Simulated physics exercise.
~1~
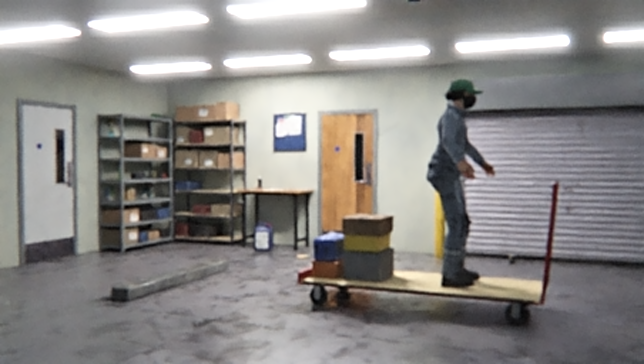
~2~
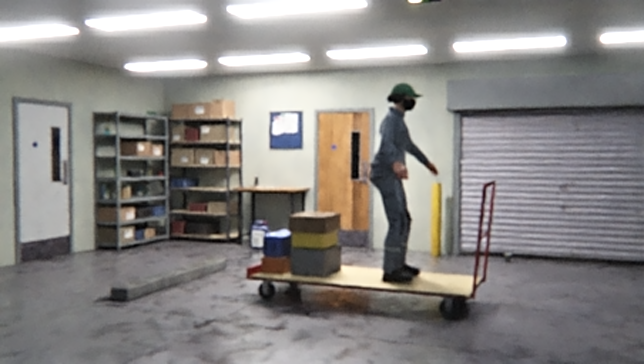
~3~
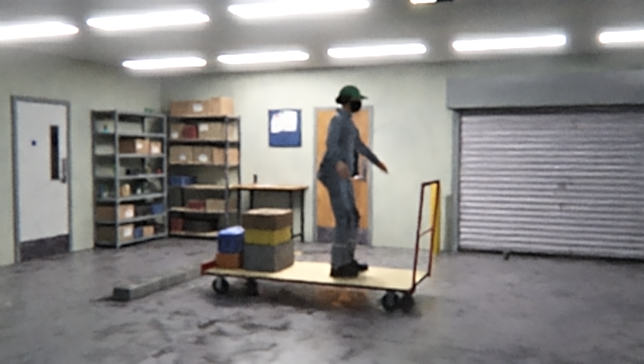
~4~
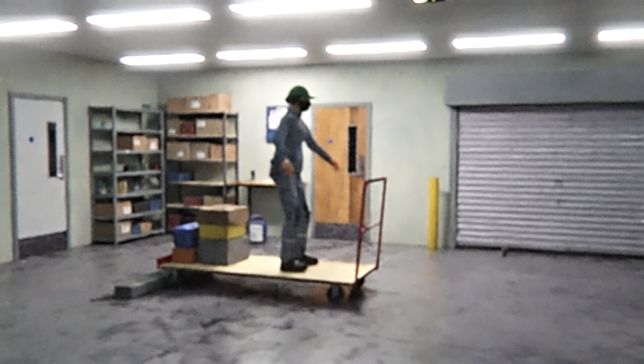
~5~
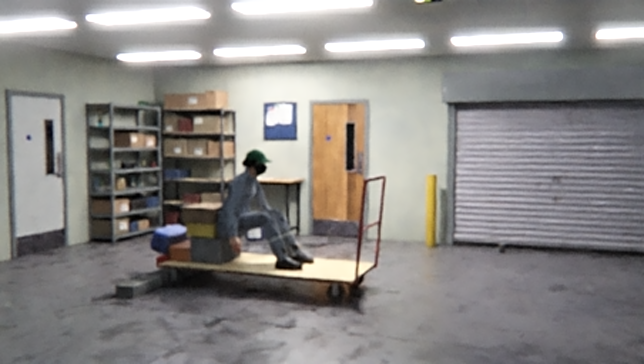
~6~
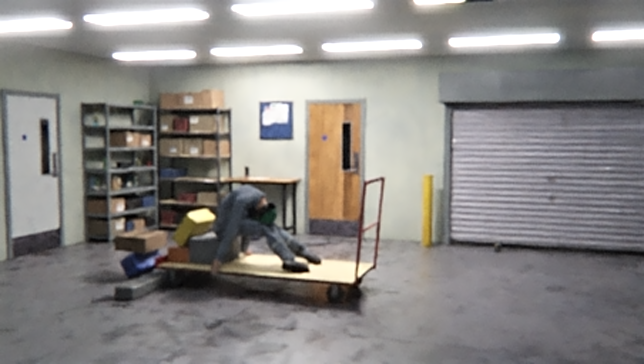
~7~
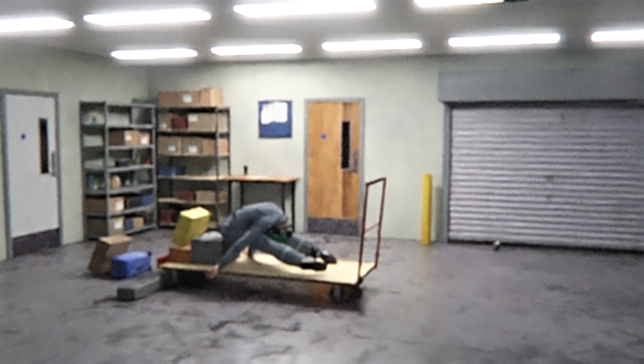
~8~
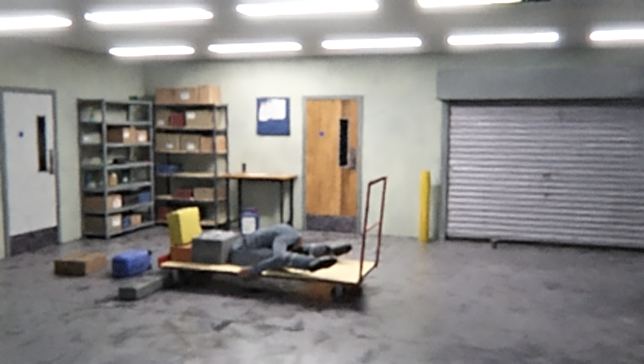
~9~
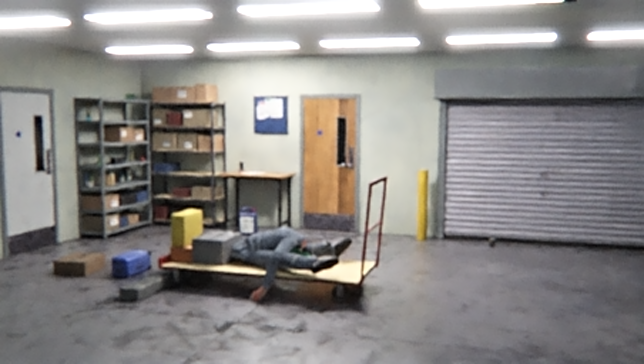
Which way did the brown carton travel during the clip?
The brown carton moved to the left, first riding on the trolley and then tumbling off its left end onto the floor.
A flat trolley carrying boxes and a standing figure in a green cap rolled left into a low kerb and stopped; the figure crumpled onto the deck, the brown carton and blue case tumbled to the floor, and the yellow box tipped but stayed aboard.
